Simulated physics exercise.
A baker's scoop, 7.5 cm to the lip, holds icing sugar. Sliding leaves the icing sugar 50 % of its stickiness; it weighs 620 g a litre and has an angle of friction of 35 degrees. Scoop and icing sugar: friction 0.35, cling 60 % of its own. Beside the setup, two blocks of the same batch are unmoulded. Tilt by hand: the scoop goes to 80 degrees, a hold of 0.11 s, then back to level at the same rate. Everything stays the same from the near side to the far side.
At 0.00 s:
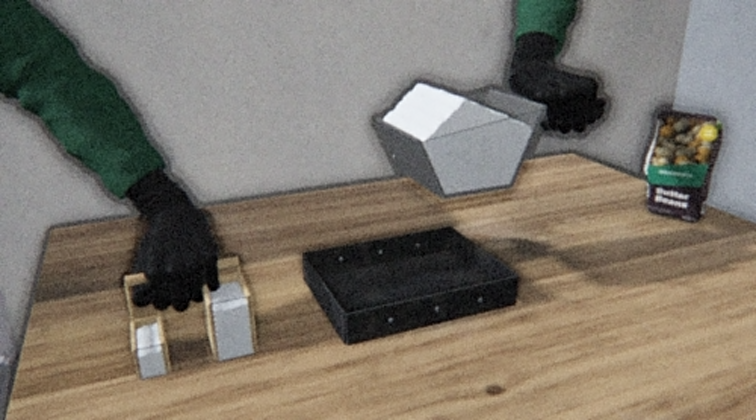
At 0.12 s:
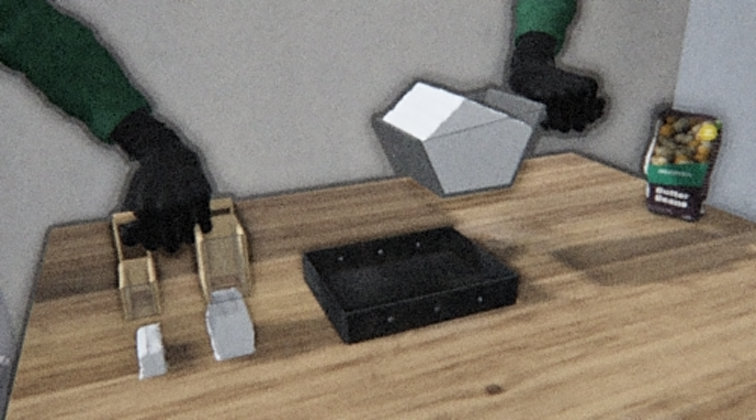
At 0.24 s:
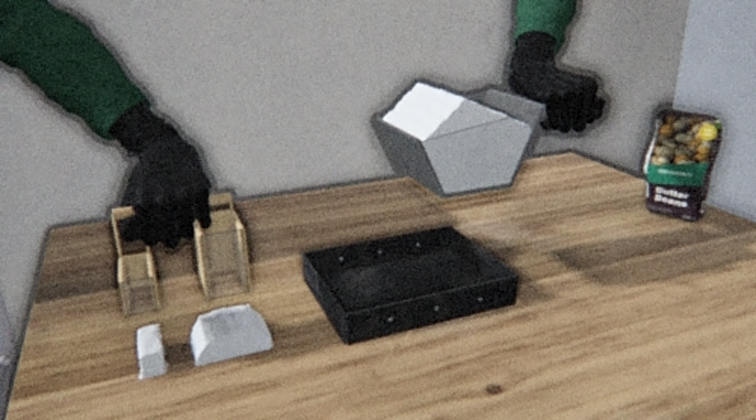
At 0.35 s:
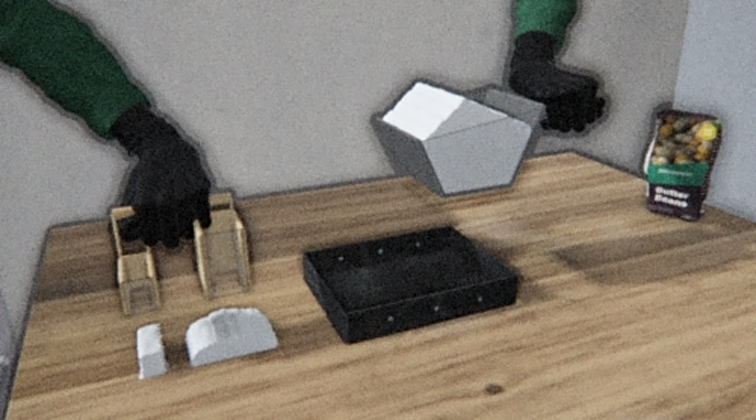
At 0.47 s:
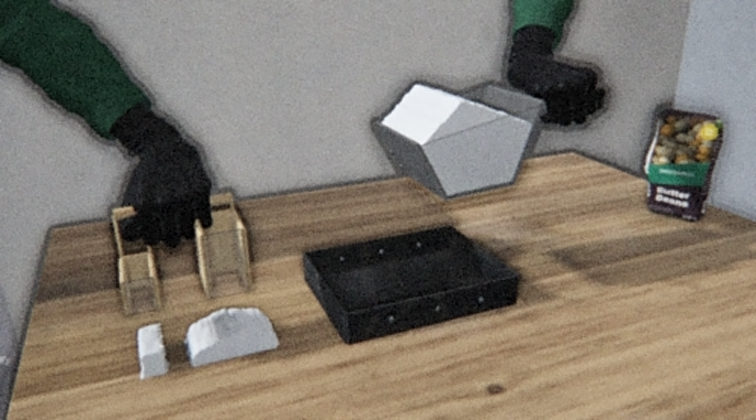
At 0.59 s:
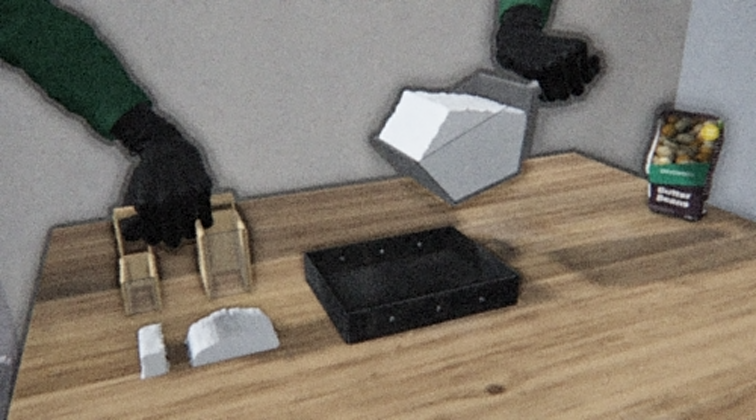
A grey scoop heaped with white powder is held by a black-gloved, green-sleeved hand above a wooden table against a grey wall, seen from slightly above by a still camera. Below it sits an empty black tray, with a bag with a green label at right and two small moulds under another gloved hand at left. That hand draws the moulds back off two white blocks, the right one slumps into a low mound while the left keeps its height, and then the scoop tilts slightly.
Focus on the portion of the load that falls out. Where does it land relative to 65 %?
It lands above 65 %.
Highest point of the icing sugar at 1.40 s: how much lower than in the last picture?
Some 7.5 cm.
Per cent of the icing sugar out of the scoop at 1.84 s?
Roughly 70 percent.
After 0.96 s, the scoop is at 64 degrees and 7 % has left it.
After 1.40 s, the scoop is at 74 degrees and 68 % has left it.
After 1.84 s, the scoop is at 18 degrees and 72 % has left it.
After 2.28 s, the scoop is at 0 degrees and 73 % has left it.
After 2.56 s, at the end, the scoop is at 0 degrees and 73 % has left it.
